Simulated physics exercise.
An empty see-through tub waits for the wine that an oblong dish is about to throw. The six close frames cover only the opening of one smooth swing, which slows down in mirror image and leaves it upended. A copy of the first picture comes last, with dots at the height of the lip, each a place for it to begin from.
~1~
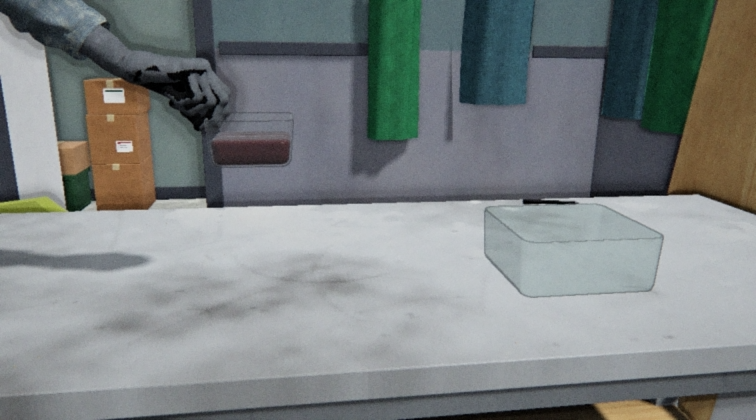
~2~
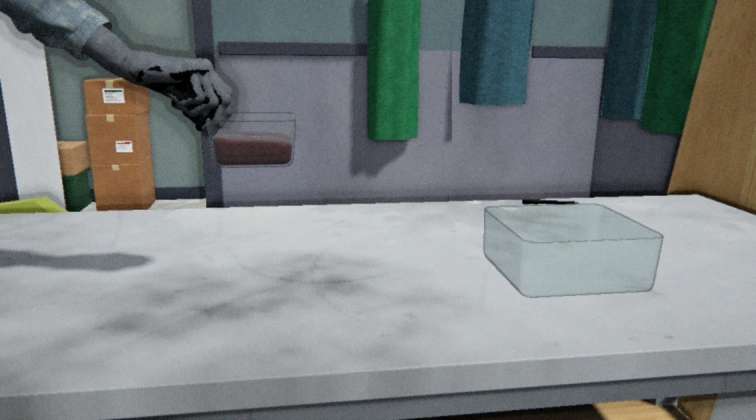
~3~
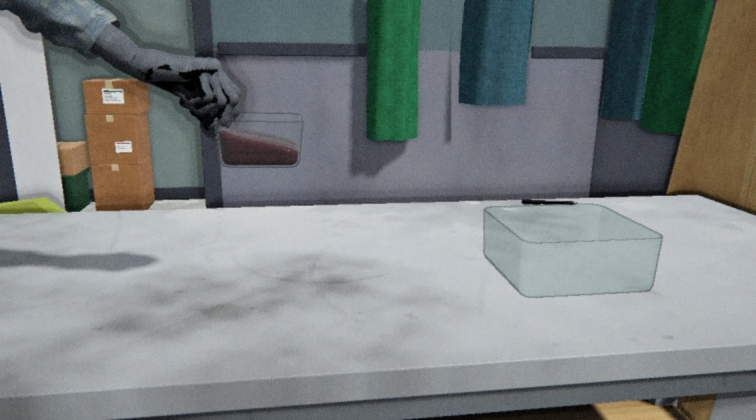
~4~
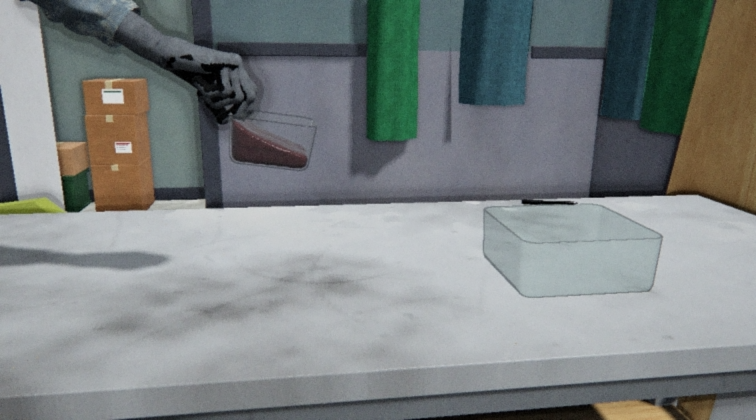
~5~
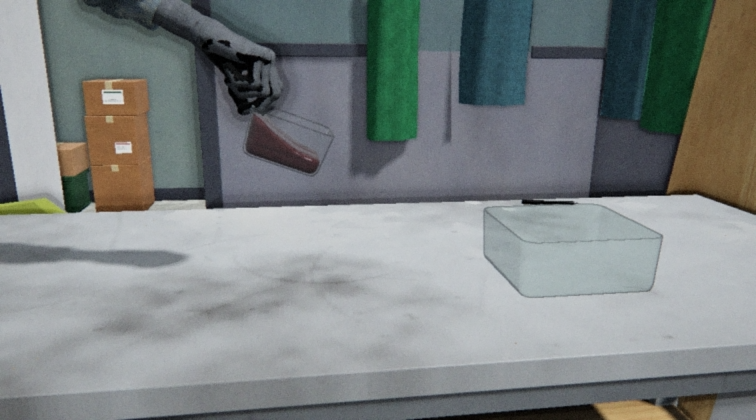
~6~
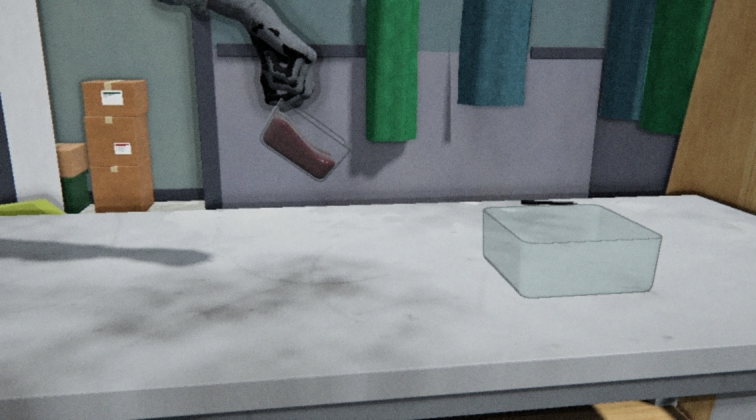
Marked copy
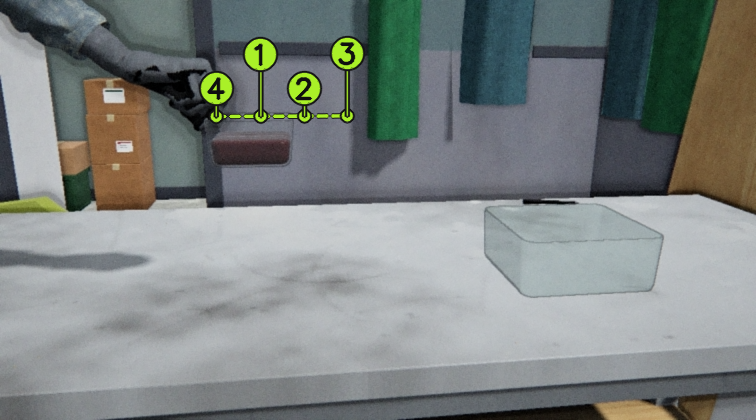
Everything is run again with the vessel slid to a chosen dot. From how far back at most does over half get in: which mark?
Go for 3.
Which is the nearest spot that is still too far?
That would be 2.
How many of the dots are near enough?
One of the four.
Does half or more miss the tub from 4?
Yes, it does.
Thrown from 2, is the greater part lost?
Yes, that goes wrong.
On the marked copy, 1 at (260, 116); 2 at (304, 116); 3 at (347, 115); 4 at (216, 116).
With 1, about 0 % lands in the tub, 98 % falls short.
With 2, about 6 % lands in the tub, 89 % falls short and 5 % goes beside or beyond.
With 3, about 78 % lands in the tub, 5 % falls short and 17 % goes beside or beyond.
With 4, about 0 % lands in the tub, 100 % falls short.
